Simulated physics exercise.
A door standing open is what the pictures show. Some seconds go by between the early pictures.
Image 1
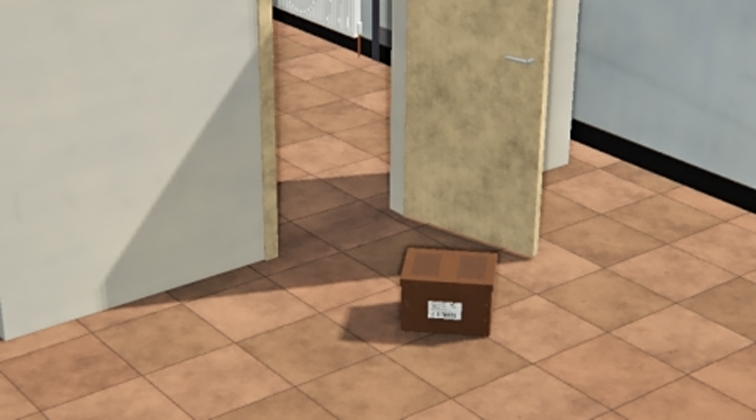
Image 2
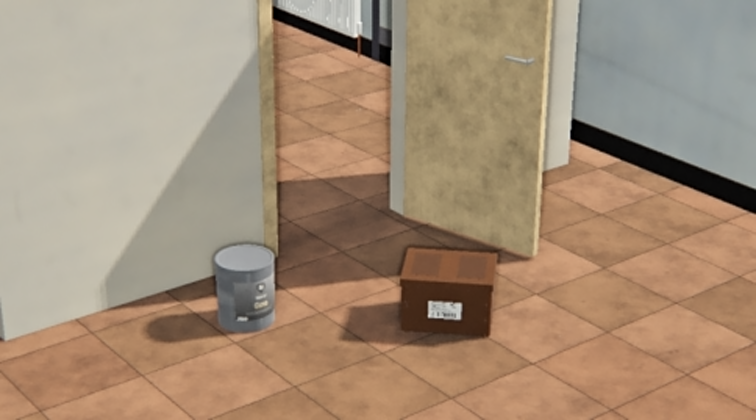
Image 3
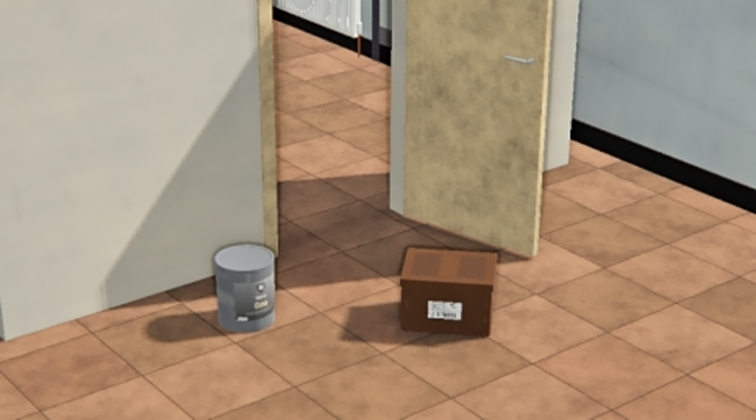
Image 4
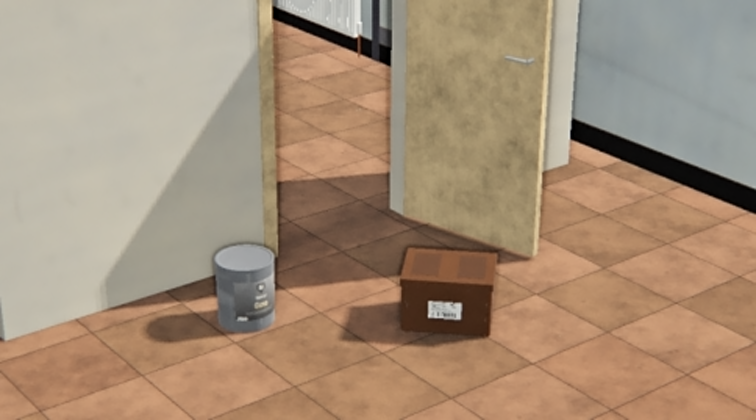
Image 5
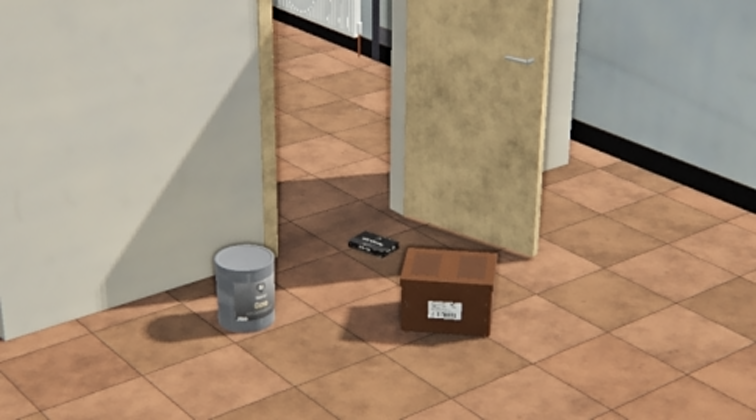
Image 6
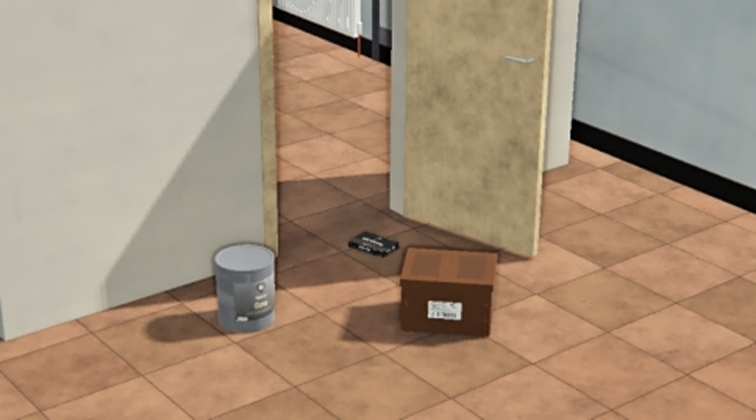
A door stood wide open without moving, with a brown box on the tiled floor near it; a grey pail appeared to the left, and later a small black packet showed up behind the box.
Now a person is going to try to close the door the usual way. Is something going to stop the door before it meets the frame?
No, it swings fully closed.
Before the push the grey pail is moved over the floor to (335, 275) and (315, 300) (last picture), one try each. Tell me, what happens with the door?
Try one: Gets held up; try two: Swings all the way.
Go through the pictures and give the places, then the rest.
Door wide open and still; brown tote (449, 292), in the first frame.
Door wide open and still; brown tote (449, 292); grey pail (246, 289), in the second frame.
Door wide open and still; brown tote (449, 292); grey pail (246, 289), in the third frame.
Door wide open and still; brown tote (449, 292); grey pail (246, 289), in the fourth frame.
Door wide open and still; brown tote (449, 292); grey pail (246, 289), in the fifth frame.
Door wide open and still; black packet (373, 245); brown tote (449, 292), in the sixth frame.
Then, 0.80 s after the last picture, door at 78°.
Then, 1.40 s after the last picture, door at 36°; black packet slid a little near (357, 243).
Then, 1.60 s after the last picture, door at 22°; black packet slid about its own width near (338, 241).
Then, 1.80 s after the last picture, door at 8°; black packet slid about its own width near (321, 234).
At rest, door at 0°; moved from the start, black packet; the other 2 in place. Seen from the same camera at the end, black packet near (310, 228).
